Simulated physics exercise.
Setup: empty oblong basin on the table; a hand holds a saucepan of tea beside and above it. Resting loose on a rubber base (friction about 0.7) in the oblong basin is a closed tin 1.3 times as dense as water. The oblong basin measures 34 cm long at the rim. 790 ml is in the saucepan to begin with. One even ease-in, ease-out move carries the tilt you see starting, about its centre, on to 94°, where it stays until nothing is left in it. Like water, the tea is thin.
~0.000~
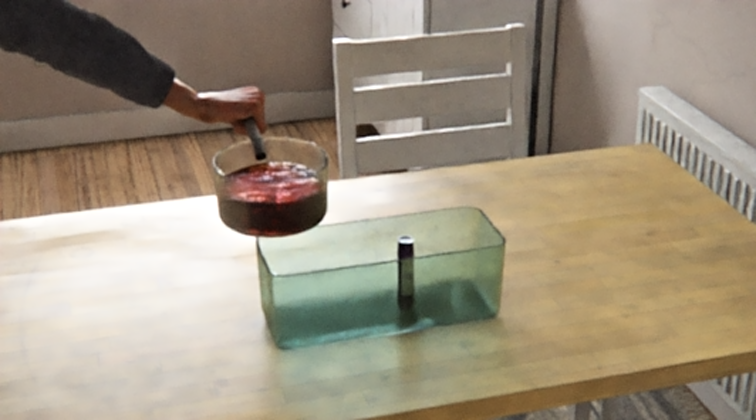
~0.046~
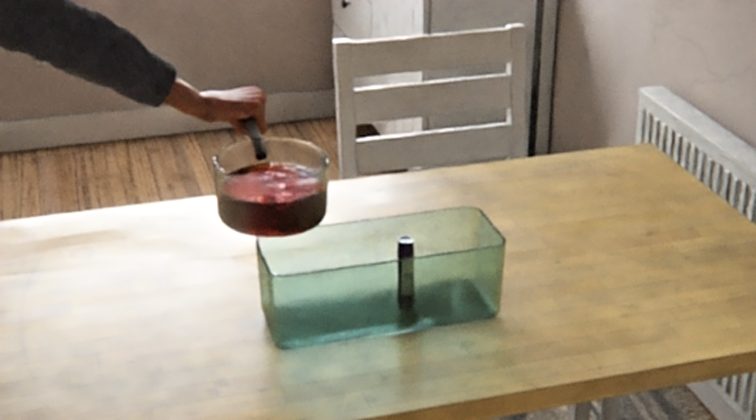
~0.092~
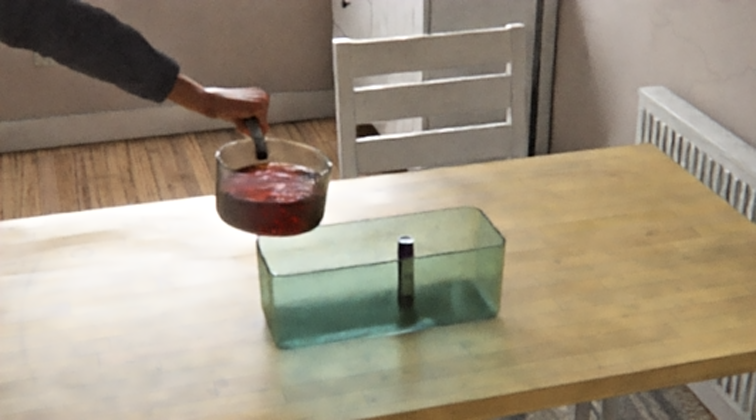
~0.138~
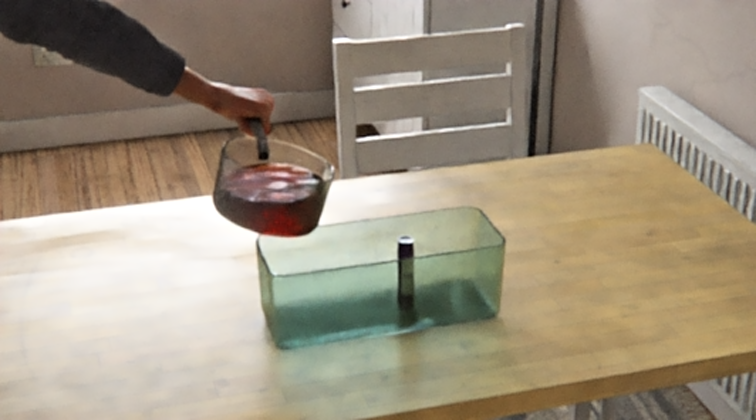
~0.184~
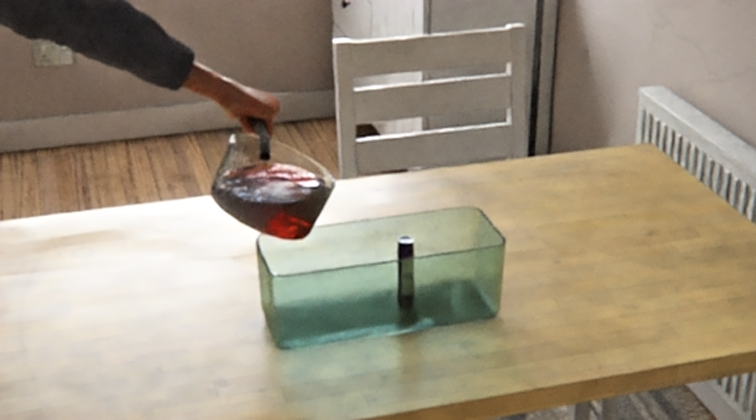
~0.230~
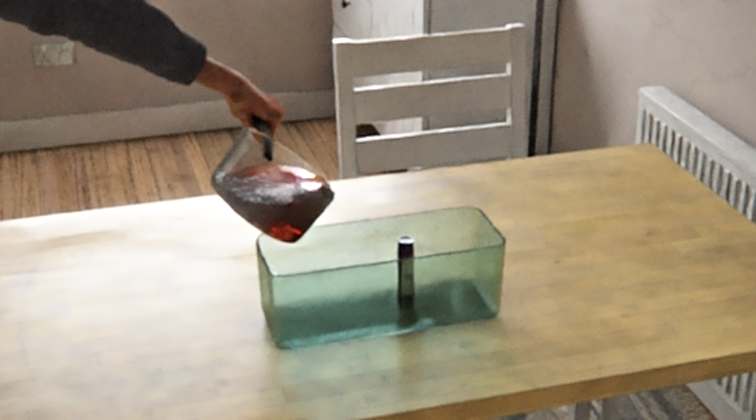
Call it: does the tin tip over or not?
It does not.
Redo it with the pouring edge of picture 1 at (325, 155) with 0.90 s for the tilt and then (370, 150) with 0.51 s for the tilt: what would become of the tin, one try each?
Try 1: Still standing; try 2: Tipped over.
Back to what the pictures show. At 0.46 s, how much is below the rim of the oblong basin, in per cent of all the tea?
About 34%.
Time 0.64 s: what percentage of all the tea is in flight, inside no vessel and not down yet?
About 5 % of the total.
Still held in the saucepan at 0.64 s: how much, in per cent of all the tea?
What remains is about 16 percent of it all.
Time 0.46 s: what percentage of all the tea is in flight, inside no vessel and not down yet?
Some 30 % is the figure.
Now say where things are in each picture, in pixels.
In the first picture, it leans 0°; its right rim is at (326, 155); the tea meets the walls at (218, 189) and (324, 176); the oblong basin's rim runs from (263, 257) to (492, 226); the tin's top is at (406, 243).
In the second picture, it leans 2°; its right rim is at (327, 156); the tea meets the walls at (218, 188) and (323, 176).
In the third picture, it leans 7°; its right rim is at (329, 161); the tea meets the walls at (218, 187) and (324, 177).
In the fourth picture, it leans 16°; its right rim is at (332, 169); the tea meets the walls at (217, 187) and (325, 178).
In the fifth picture, it leans 27°; its right rim is at (333, 180); the tea meets the walls at (215, 185) and (328, 180).
In the sixth picture, it leans 40°; its right rim is at (331, 192); the tea meets the walls at (213, 180) and (331, 184).
By 0.46 s the tilt is 92° and 37 per cent is still to pour; the tin stands where it began.
By 0.64 s the tilt is 94° and 15 per cent is still to pour; the tin stands where it began.
By 0.81 s the tilt is 94° and 6 per cent is still to pour; the tin stands where it began.
By 1.01 s the tilt is 94° and 2 per cent is still to pour; the tin stands where it began.
At rest the tin stands where it began.
